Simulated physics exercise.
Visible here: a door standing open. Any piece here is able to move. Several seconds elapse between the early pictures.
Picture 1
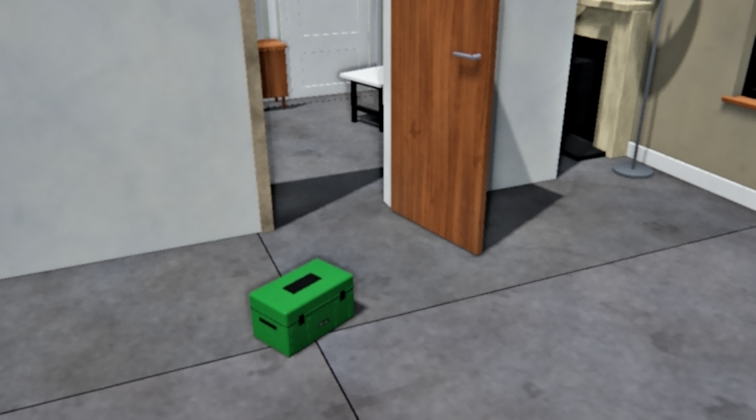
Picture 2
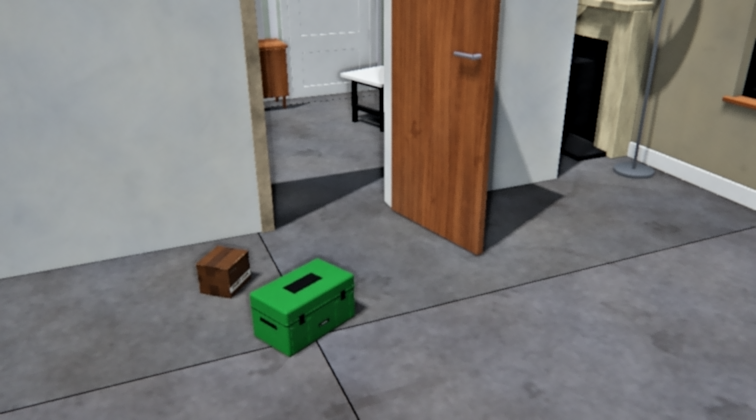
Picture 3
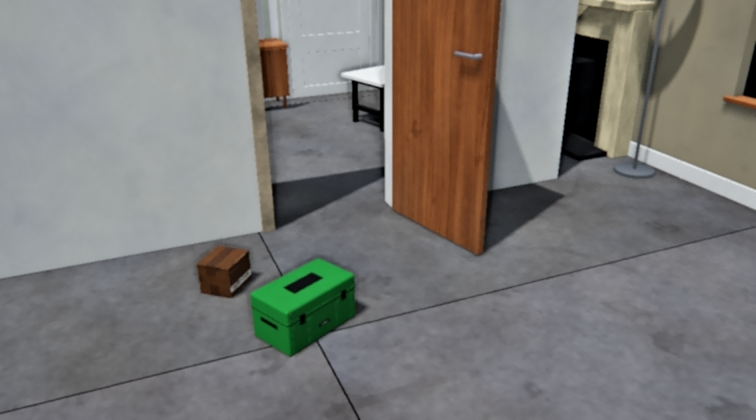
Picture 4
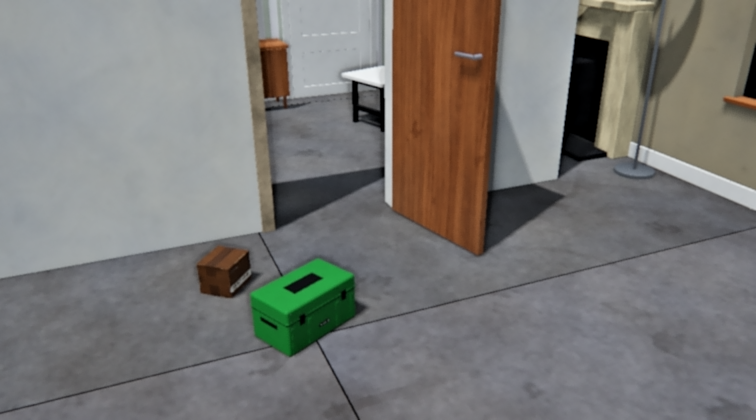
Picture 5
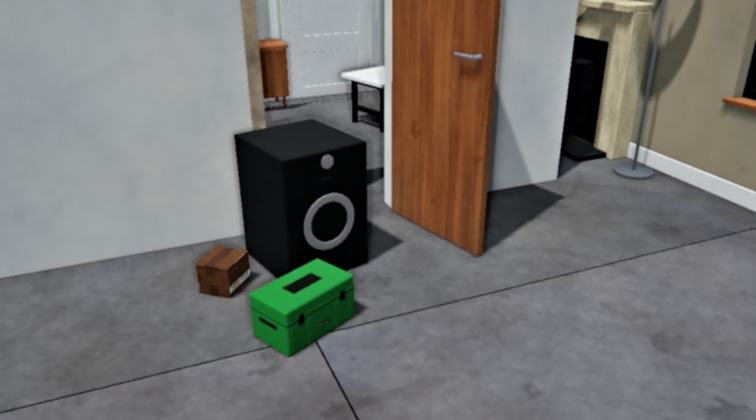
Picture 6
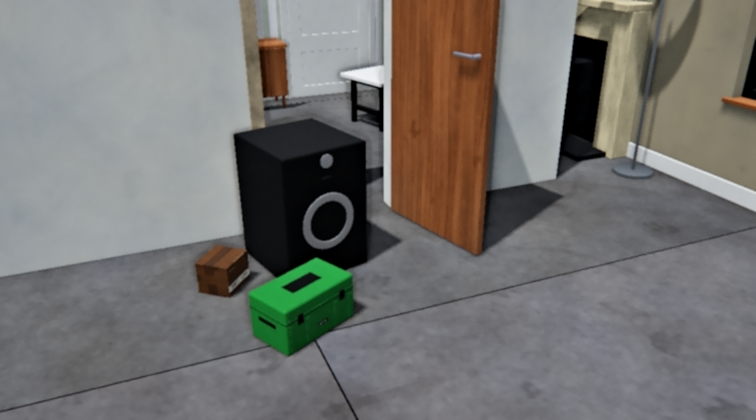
A brown parcel, then a black appliance, appear beside a still green toolbox near an open door.
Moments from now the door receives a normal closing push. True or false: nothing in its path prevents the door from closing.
False.
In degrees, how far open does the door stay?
Roughly 55°.
Then, 0.50 s on from there, open by 95°.
Then, 0.90 s on from there, open by 78°.
Then, 1.30 s on from there, open by 61°.
In the end, open by 57°; all 3 unmoved. At the end, from the last picture's camera, black appliance near (302, 199).
